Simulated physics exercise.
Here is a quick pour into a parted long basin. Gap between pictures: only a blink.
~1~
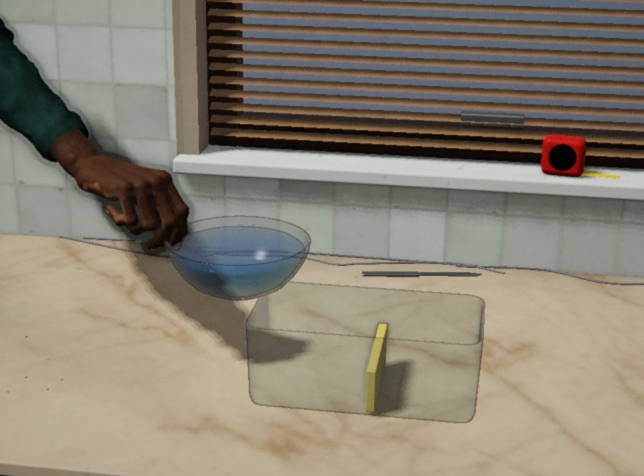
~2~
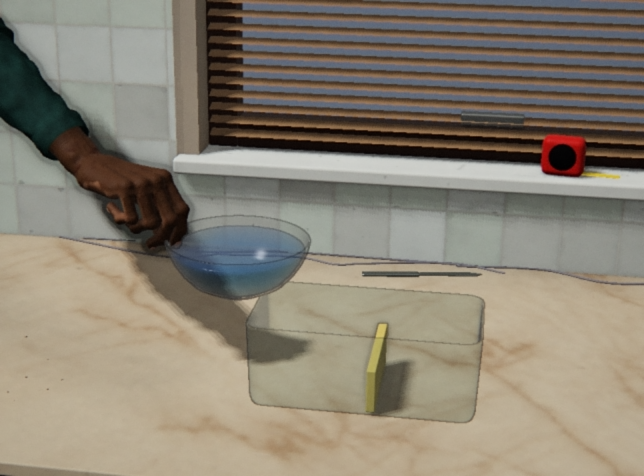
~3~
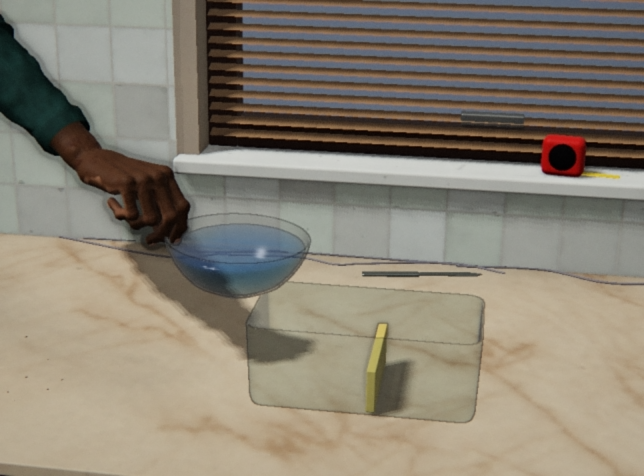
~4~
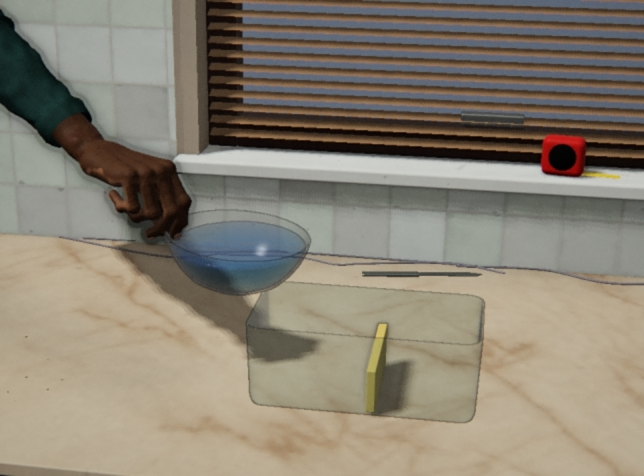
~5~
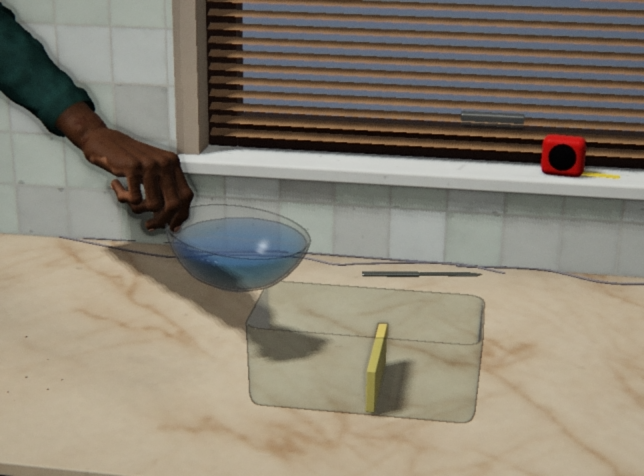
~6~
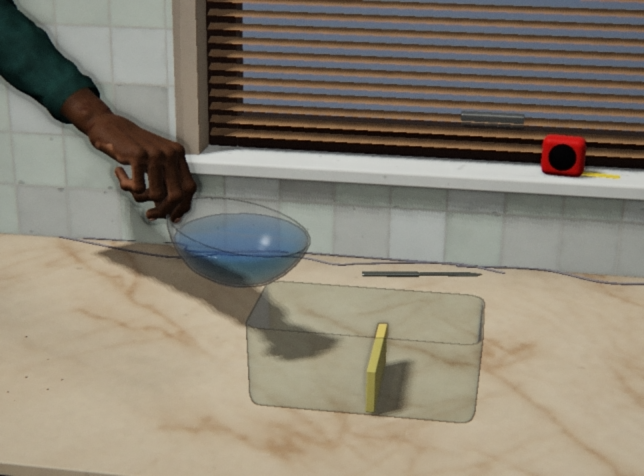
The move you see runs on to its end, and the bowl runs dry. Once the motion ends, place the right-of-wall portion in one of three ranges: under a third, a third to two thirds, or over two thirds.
It falls in the range a third to two thirds.
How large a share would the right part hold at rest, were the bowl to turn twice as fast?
It comes to about 60 per cent.
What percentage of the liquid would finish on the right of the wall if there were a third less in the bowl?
Estimated share: Close to 40 per cent.
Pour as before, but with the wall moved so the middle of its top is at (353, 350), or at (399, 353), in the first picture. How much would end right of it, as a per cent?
The first placement gives around 90 percent, the second 10 percent.
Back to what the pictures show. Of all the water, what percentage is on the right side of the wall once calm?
55 %.
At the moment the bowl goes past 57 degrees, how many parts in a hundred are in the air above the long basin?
Near 30 parts in a hundred.
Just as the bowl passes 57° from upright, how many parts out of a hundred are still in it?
Near 40 percent is still in there.
A moment on, the tilt is 57° and 39 per cent is still to pour, 22 is left of the wall and 7 right of it.
Next, the tilt is 86° and 1 per cent is still to pour, 38 is left of the wall and 54 right of it.
Then the tilt is 95° and 0 per cent is still to pour, 44 is left of the wall and 55 right of it.
Later the tilt is 95° and 0 per cent is still to pour, 44 is left of the wall and 55 right of it.
At rest 44 per cent lies left of the wall, 55 right of it and 1 outside.
